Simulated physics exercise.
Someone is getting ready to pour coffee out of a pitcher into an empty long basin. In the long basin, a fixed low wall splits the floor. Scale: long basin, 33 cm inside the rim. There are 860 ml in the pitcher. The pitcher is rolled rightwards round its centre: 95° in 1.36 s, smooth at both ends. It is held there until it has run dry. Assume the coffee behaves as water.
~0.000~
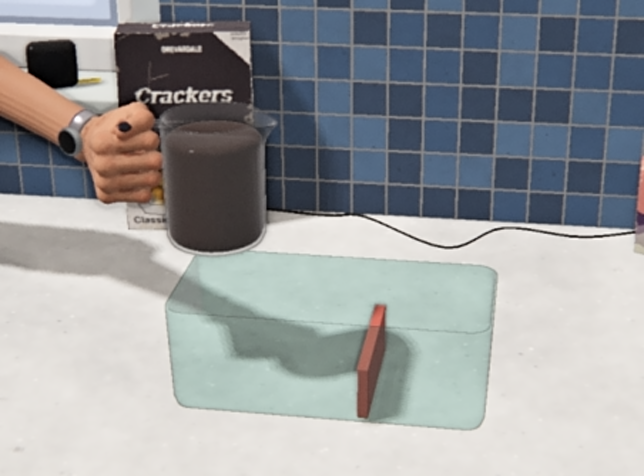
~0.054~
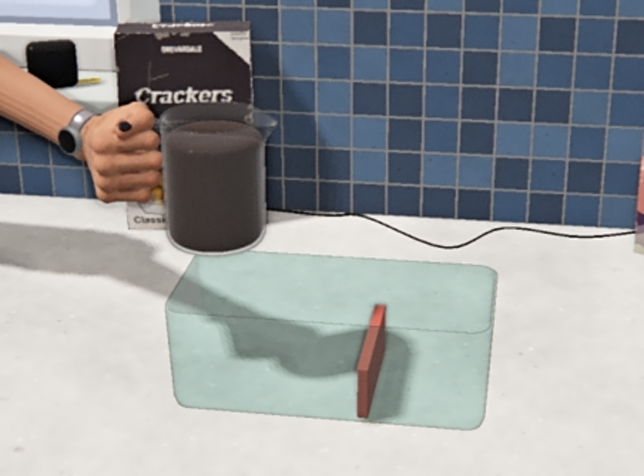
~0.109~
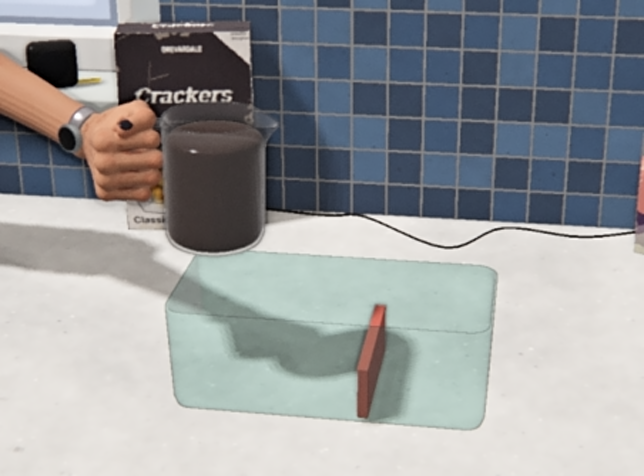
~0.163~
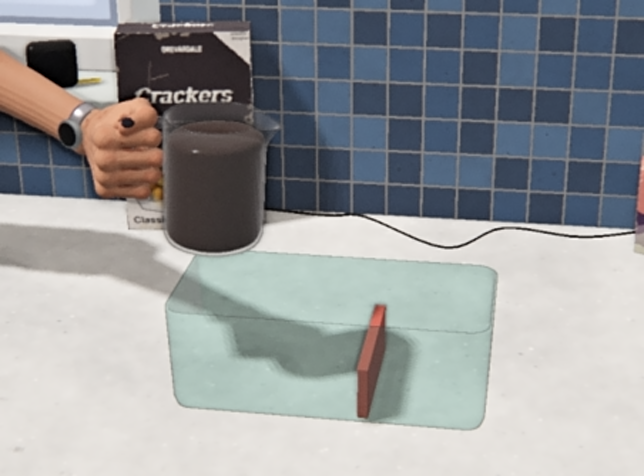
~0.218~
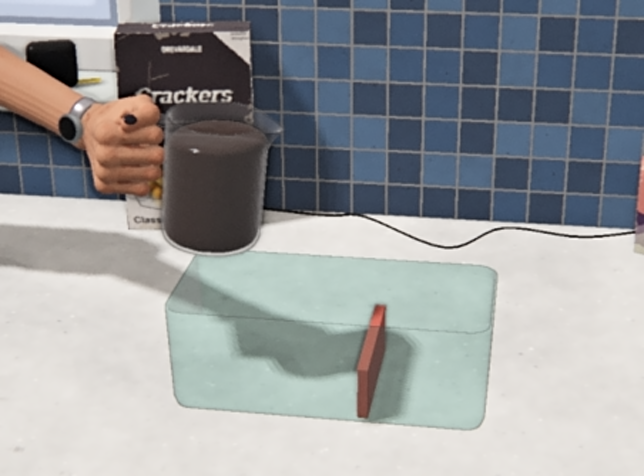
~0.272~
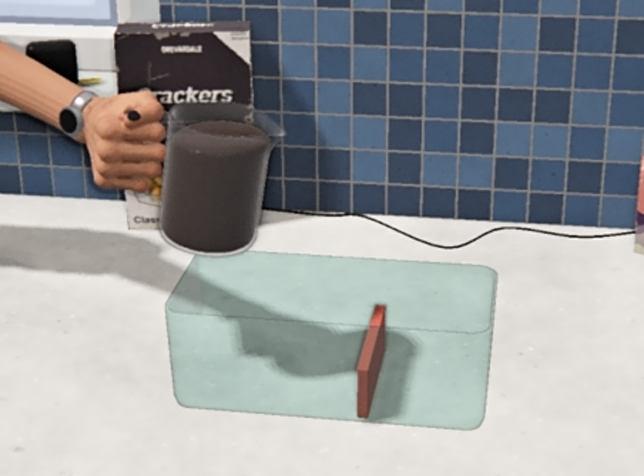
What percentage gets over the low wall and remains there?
14 %.
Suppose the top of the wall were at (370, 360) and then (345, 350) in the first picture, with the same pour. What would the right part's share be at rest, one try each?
I'd say 35 percent on the first go, 70 percent on the next.
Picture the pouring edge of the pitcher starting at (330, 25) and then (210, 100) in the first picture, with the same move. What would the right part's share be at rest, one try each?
Roughly 85 per cent the first time and 0 per cent the second.
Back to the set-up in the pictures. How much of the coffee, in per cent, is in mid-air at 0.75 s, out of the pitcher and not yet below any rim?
At that moment, about 9 percent.
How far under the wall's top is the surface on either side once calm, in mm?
Noted: Left near 34 mm, right near 52 mm.
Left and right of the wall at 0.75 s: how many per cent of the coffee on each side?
Lab note: Left near 2 %, right near 0.
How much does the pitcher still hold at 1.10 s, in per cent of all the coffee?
48 in a hundred, give or take.
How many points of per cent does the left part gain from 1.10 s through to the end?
That is roughly 60 in a hundred of the whole.
By 0.75 s the tilt is 55° and 89 per cent is still to pour, 2 is left of the wall and 0 right of it.
By 1.10 s the tilt is 87° and 49 per cent is still to pour, 25 is left of the wall and 11 right of it.
By 1.46 s the tilt is 95° and 12 per cent is still to pour, 69 is left of the wall and 13 right of it.
By 1.86 s the tilt is 95° and 3 per cent is still to pour, 82 is left of the wall and 14 right of it.
At rest 84 per cent lies left of the wall, 14 right of it and 1 outside.
